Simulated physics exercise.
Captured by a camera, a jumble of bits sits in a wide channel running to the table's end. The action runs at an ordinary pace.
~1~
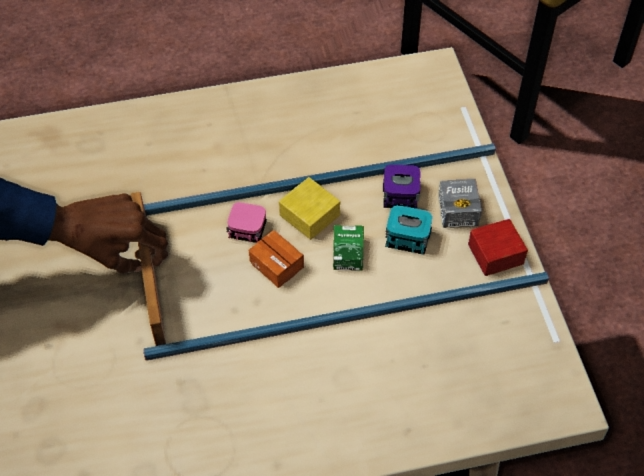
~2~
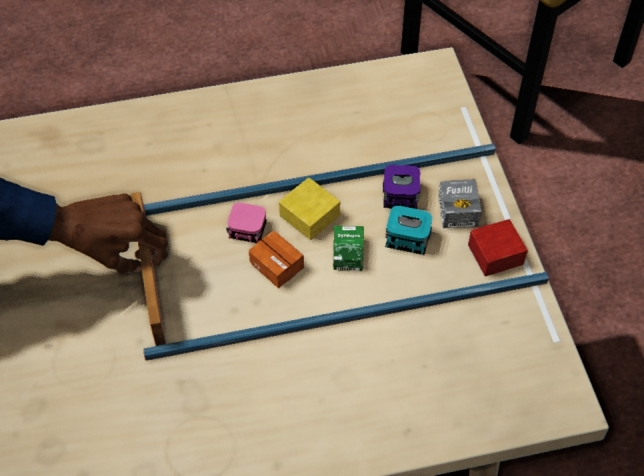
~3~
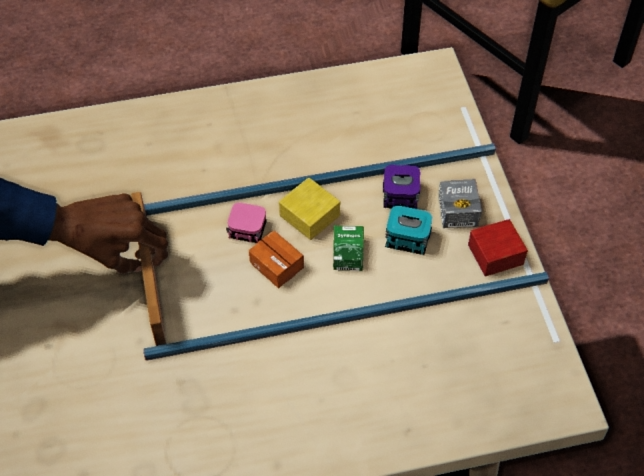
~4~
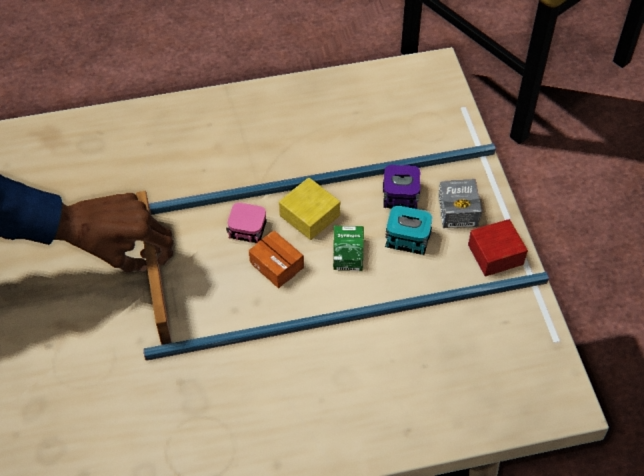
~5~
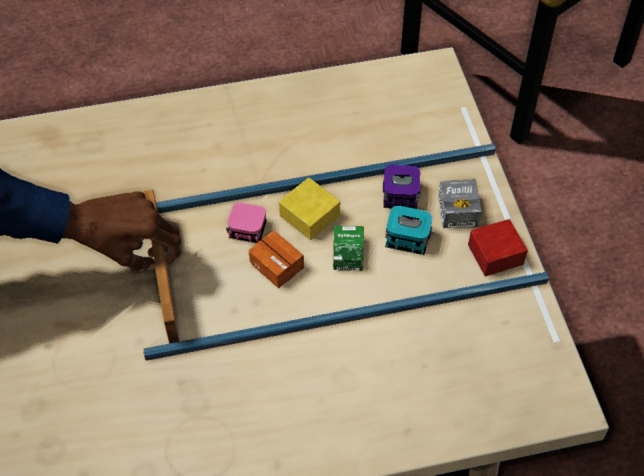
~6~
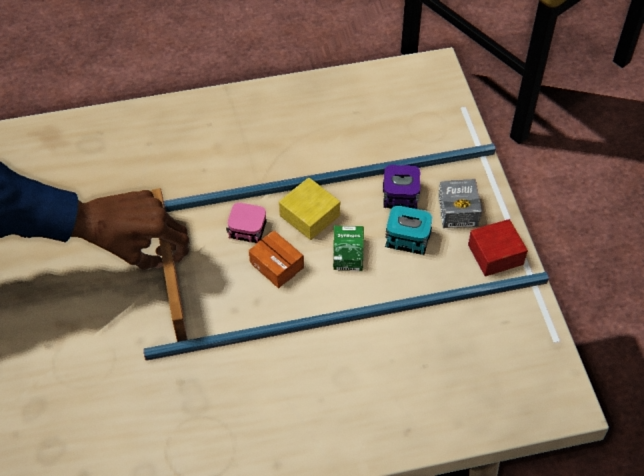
On a pale wooden table above a reddish carpet, seen from above at an angle by a still camera, two blue rails form a channel toward a white line near the right edge. Between them sit pink, orange, yellow, green, purple, teal, grey and red objects. At the left, a dark-sleeved hand holds a wooden board still, then slides it slightly rightward, touching none of the unmoving objects.
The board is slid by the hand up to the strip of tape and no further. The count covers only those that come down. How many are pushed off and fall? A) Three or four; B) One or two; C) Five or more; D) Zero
(C) Five or more.
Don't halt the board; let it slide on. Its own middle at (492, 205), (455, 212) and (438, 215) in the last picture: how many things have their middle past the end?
Result per place: 6; 3; 2.
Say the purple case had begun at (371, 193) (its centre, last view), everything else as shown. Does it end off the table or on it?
The answer: It ends up below.
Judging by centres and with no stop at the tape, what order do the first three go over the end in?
Sequence: Grey box, purple case, turquoise case.
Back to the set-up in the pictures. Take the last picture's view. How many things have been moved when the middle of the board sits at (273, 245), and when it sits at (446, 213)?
The first count is 3, and then it's 8.
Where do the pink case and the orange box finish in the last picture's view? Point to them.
You'll see the pink case at (507, 171), with the orange box at (527, 215).
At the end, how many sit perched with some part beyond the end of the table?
That'd be 2.
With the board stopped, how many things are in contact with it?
Count: 2.
Soon after, none off yet; red block at rest near (497, 247); grey box at rest near (459, 204); purple case at rest near (401, 187).
In the end, the number that fall off is five or more; gone, yellow block, green box, turquoise case, purple case, grey box and red block.
